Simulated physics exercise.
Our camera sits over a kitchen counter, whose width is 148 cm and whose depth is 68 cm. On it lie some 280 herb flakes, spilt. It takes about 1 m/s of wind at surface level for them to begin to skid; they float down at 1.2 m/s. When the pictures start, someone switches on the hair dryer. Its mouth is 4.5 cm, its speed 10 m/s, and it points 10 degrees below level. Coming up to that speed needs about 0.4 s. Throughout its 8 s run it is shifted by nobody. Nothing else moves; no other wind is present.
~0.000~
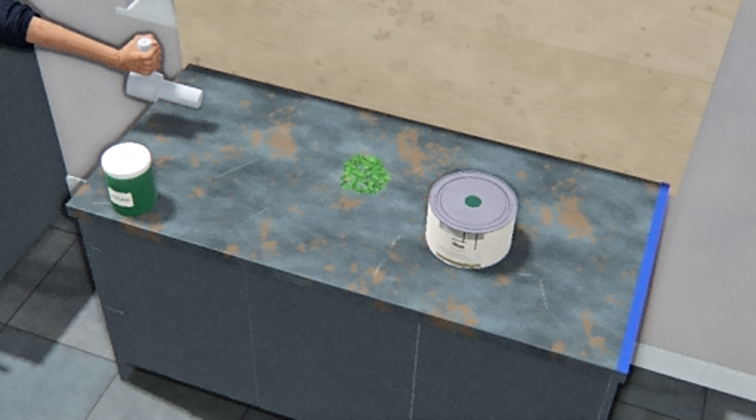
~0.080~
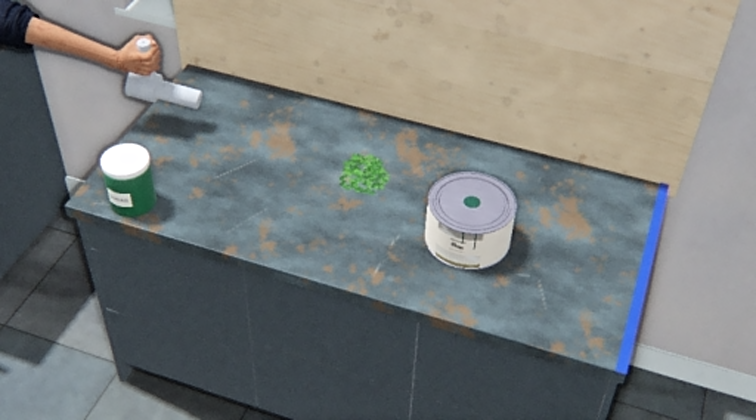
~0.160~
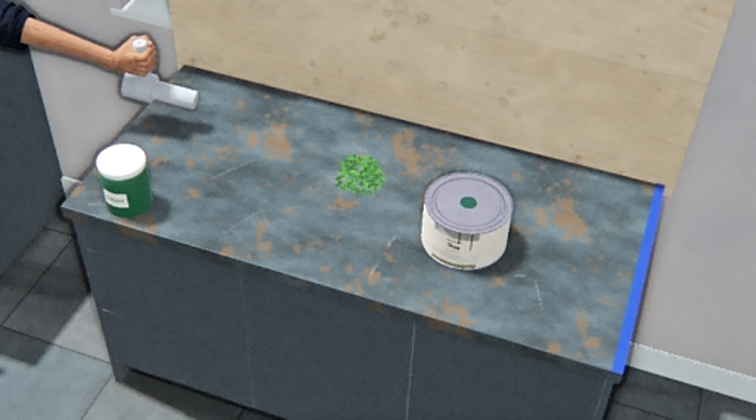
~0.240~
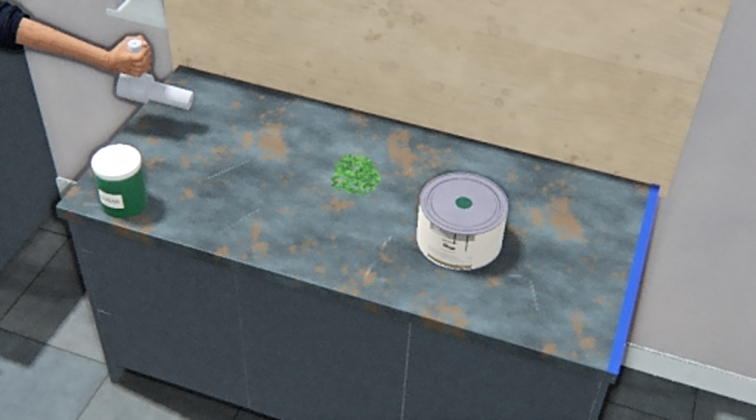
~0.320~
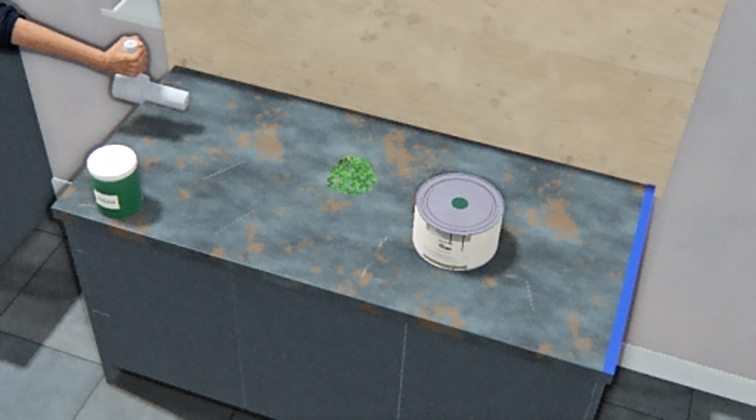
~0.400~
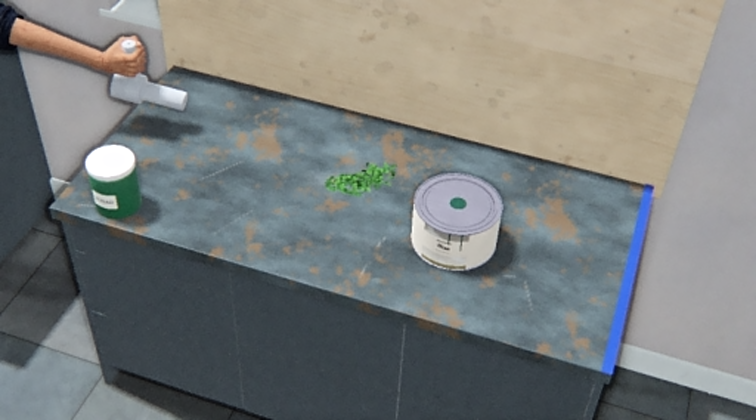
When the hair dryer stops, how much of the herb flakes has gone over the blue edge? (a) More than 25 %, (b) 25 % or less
The answer is a.
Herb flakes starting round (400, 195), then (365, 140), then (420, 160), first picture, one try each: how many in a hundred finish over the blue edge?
About 50, 100 and 100 in a hundred, in that order.
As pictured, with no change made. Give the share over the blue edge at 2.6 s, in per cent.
Estimate: Around 40 %.
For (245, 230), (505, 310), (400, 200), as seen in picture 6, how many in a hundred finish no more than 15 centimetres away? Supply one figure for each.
I would say some 0 %, 2 % and 30 % respectively.
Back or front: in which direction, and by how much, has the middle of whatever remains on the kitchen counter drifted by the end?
It drifts toward the closer edge, close to 15 cm in all.
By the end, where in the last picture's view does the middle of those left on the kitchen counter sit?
Look somewhere near (407, 233).
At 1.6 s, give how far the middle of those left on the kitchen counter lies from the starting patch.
Measured offset: Approx. 25 cm.
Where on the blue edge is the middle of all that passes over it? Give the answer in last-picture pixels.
Close to pixel (640, 250).
After 1.6 s, 52 % are on the move or not yet settled, 38 % are over the blue edge; the middle of those still in play is near (427, 217).
After 2.6 s, 35 % are on the move or not yet settled, 42 % are over the blue edge; the middle of those still in play is near (427, 216).
After 4.4 s, 26 % are on the move or not yet settled, 46 % are over the blue edge; the middle of those still in play is near (427, 216).
After 8.0 s, at the end, 48 % are over the blue edge; the middle of those still in play is near (408, 233).
